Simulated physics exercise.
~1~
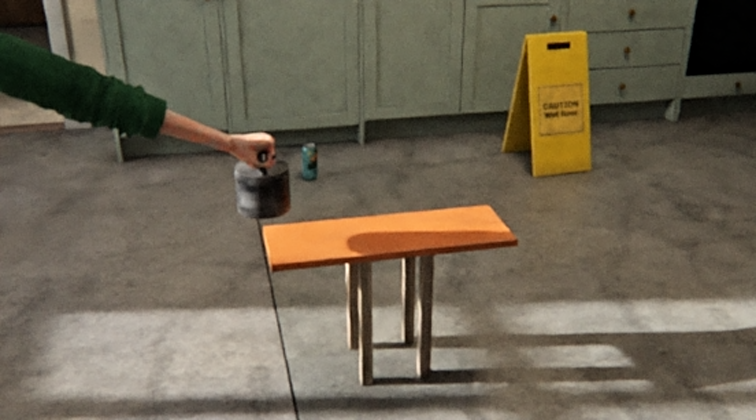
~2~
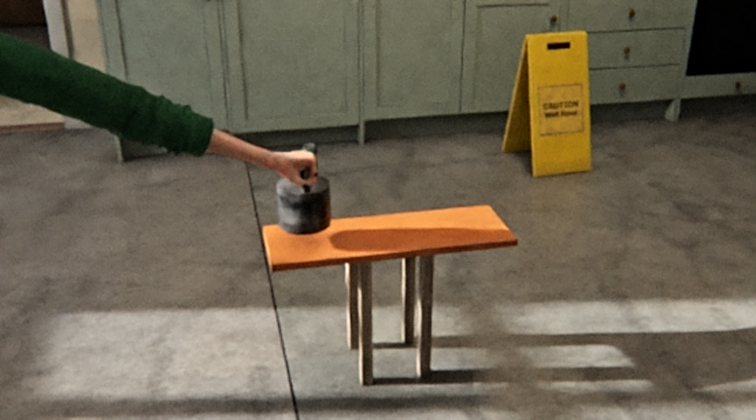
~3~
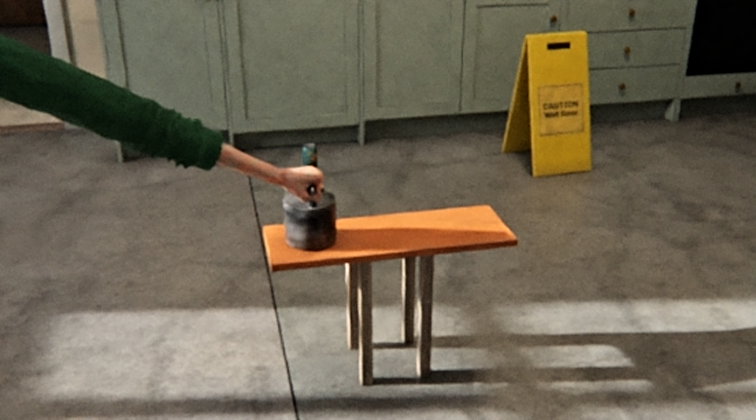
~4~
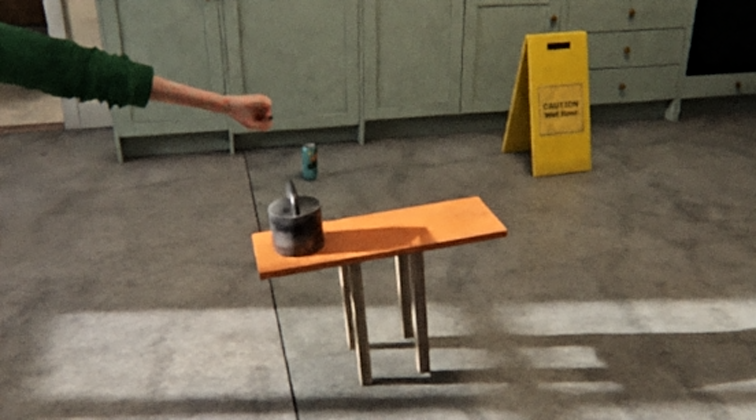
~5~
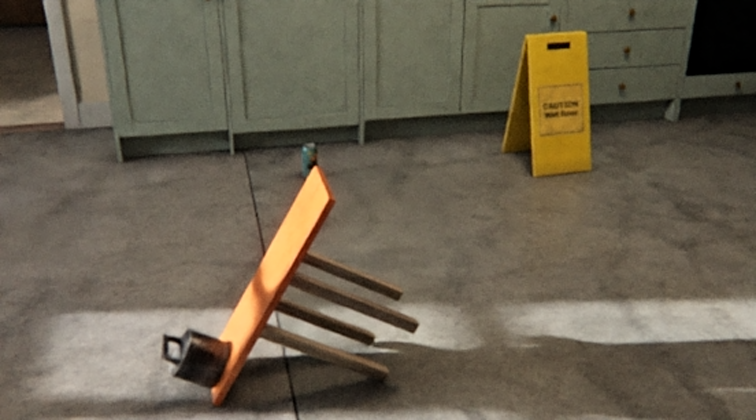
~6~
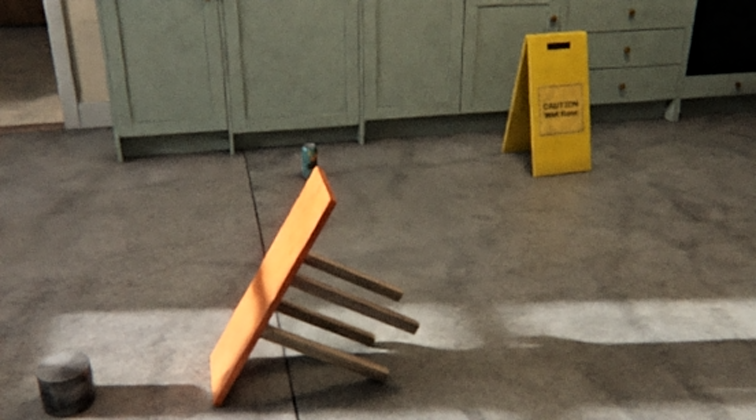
A hand in a green sleeve lowered a dark, round pot-like object onto the left end of a small orange table and let go. The table tipped over to the left, and the object slid off and ended up on the floor.
